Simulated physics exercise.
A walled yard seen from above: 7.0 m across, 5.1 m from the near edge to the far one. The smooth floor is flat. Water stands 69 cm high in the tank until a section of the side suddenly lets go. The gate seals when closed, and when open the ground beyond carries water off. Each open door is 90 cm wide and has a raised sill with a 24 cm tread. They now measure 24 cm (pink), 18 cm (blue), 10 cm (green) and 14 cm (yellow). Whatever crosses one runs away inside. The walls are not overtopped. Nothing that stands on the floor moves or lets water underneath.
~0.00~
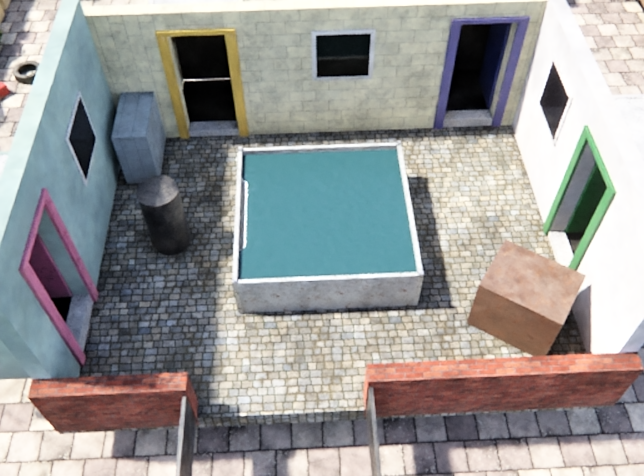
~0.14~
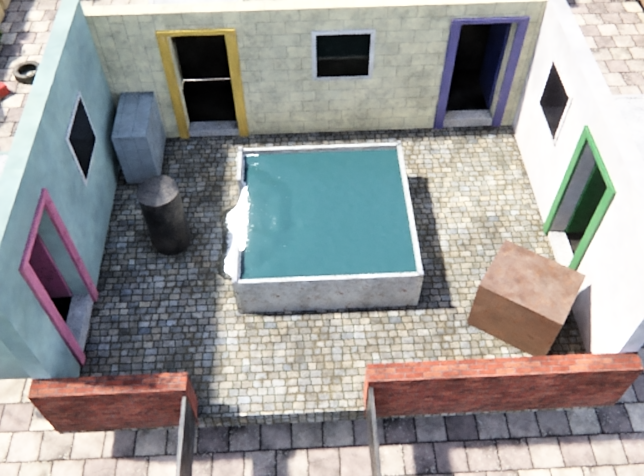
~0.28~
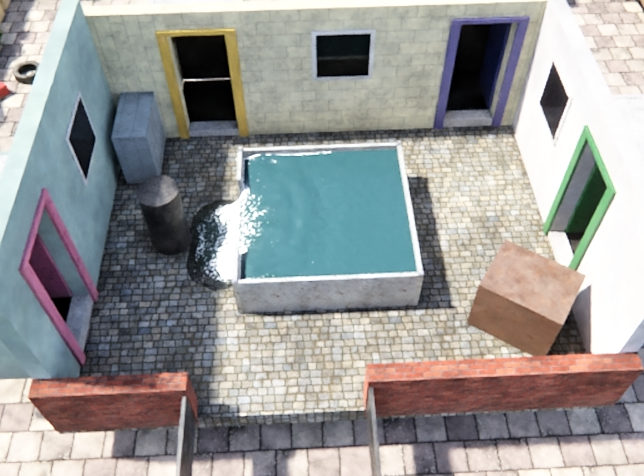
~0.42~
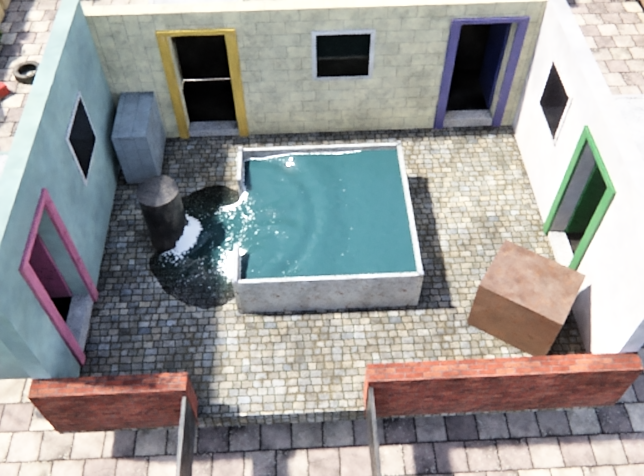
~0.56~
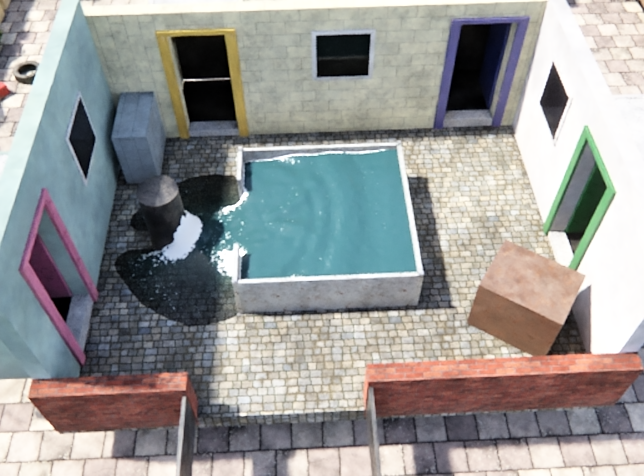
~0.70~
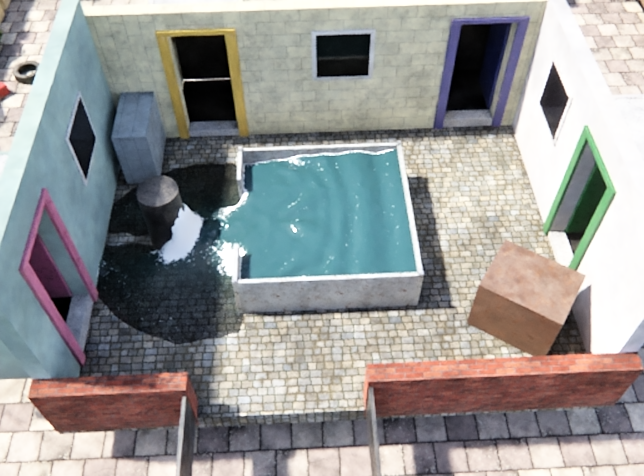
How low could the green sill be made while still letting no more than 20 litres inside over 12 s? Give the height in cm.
About 11 cm.
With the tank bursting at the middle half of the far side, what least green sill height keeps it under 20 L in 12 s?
Some 19 cm.
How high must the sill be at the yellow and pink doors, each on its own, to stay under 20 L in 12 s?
About 22 cm at yellow and 27 cm at pink.
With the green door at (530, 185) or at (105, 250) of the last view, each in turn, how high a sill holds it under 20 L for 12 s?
Roughly 8.5 and 19 cm.
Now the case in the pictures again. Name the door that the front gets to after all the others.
The green one.
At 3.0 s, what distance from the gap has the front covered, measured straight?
Roughly 3.4 m.
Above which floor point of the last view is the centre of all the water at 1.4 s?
Near (287, 241).
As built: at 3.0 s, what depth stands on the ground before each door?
Depths in cm: Pink 31, blue 0, green 0, yellow 22.
After 1.4 s water covers 25 % of the floor, deepest (54 cm) near (198, 240); it has not reached the green door.
After 3.0 s water covers 55 % of the floor, deepest (40 cm) near (125, 148); it has not reached the green door.
After 12.0 s water covers 100 % of the floor, deepest (18 cm) near (465, 128); 14 cm at the green door, 28 litres in over its 10 cm sill.
At the green door as built, the water arrived by 5.9 s and peaked near 15 cm at 11.2 s.
With a sill of 9.5 cm, 33 litres would have come in within the 12 s; with 12.5 cm, 10 litres. So under 20 litres takes about 11 cm.
